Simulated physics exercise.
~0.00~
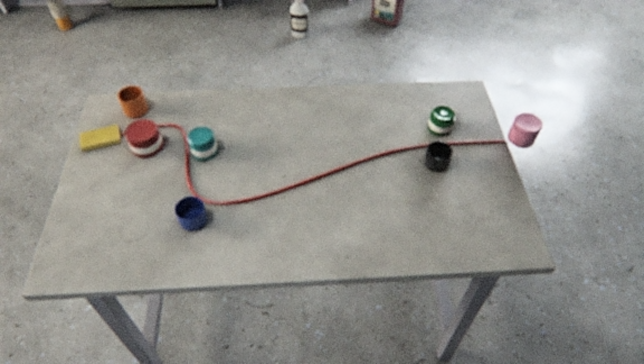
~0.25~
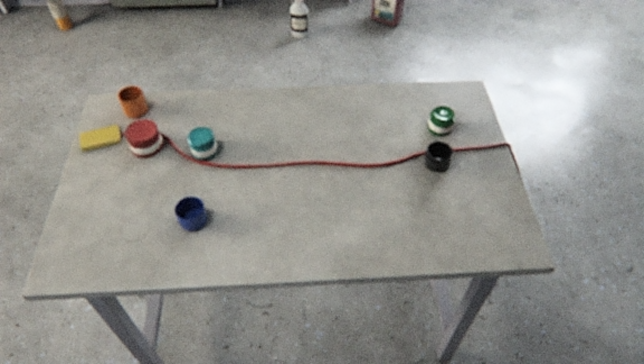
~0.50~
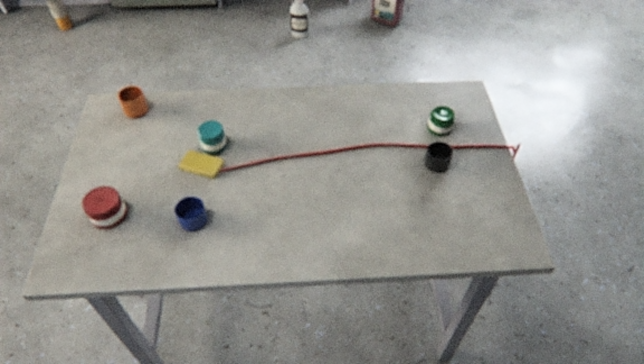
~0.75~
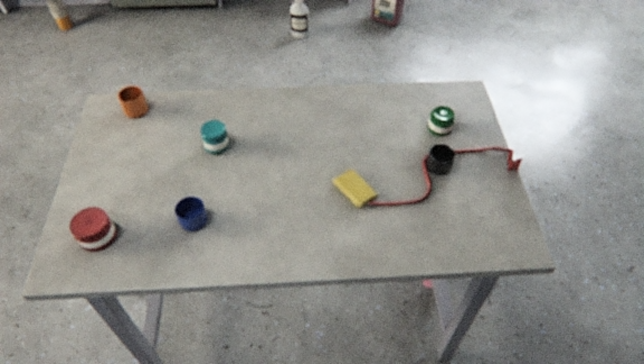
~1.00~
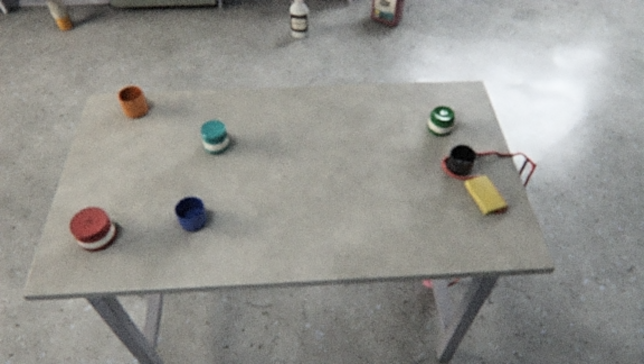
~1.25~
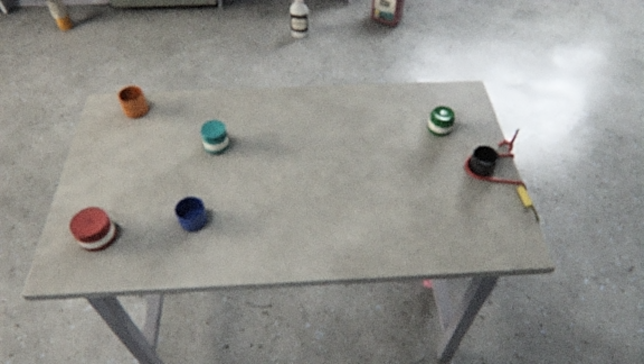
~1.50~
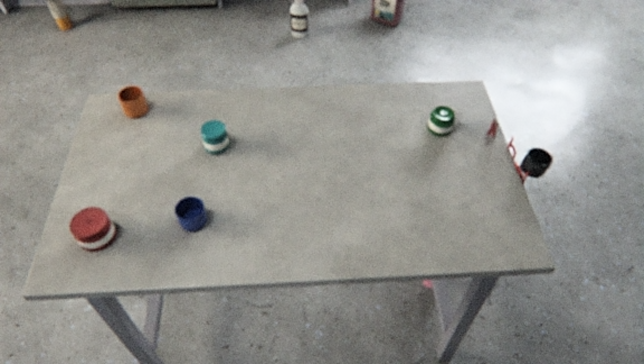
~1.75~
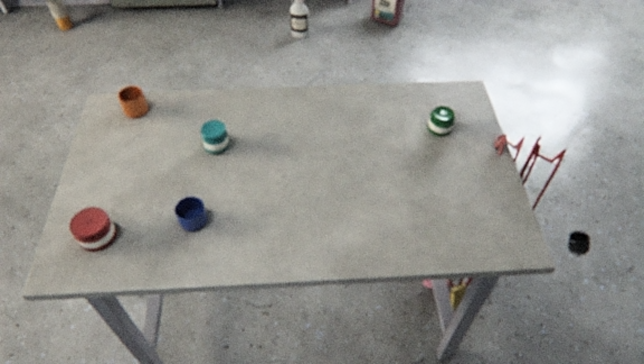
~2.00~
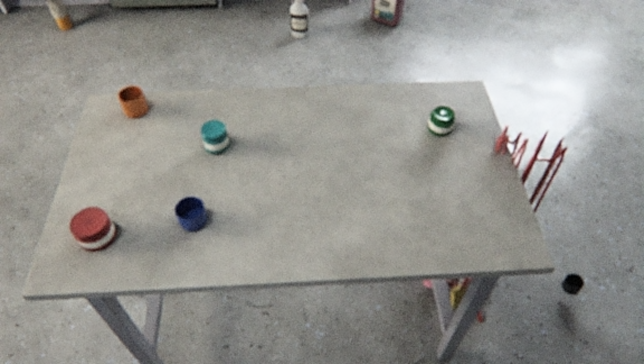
In the video, a red cord winds among containers and a yellow block on a gray table as a pink cylinder drops off the right side; the cord drags the block rightward, displacing red and teal tins, until block and black cup fall to the floor, leaving five containers on top.
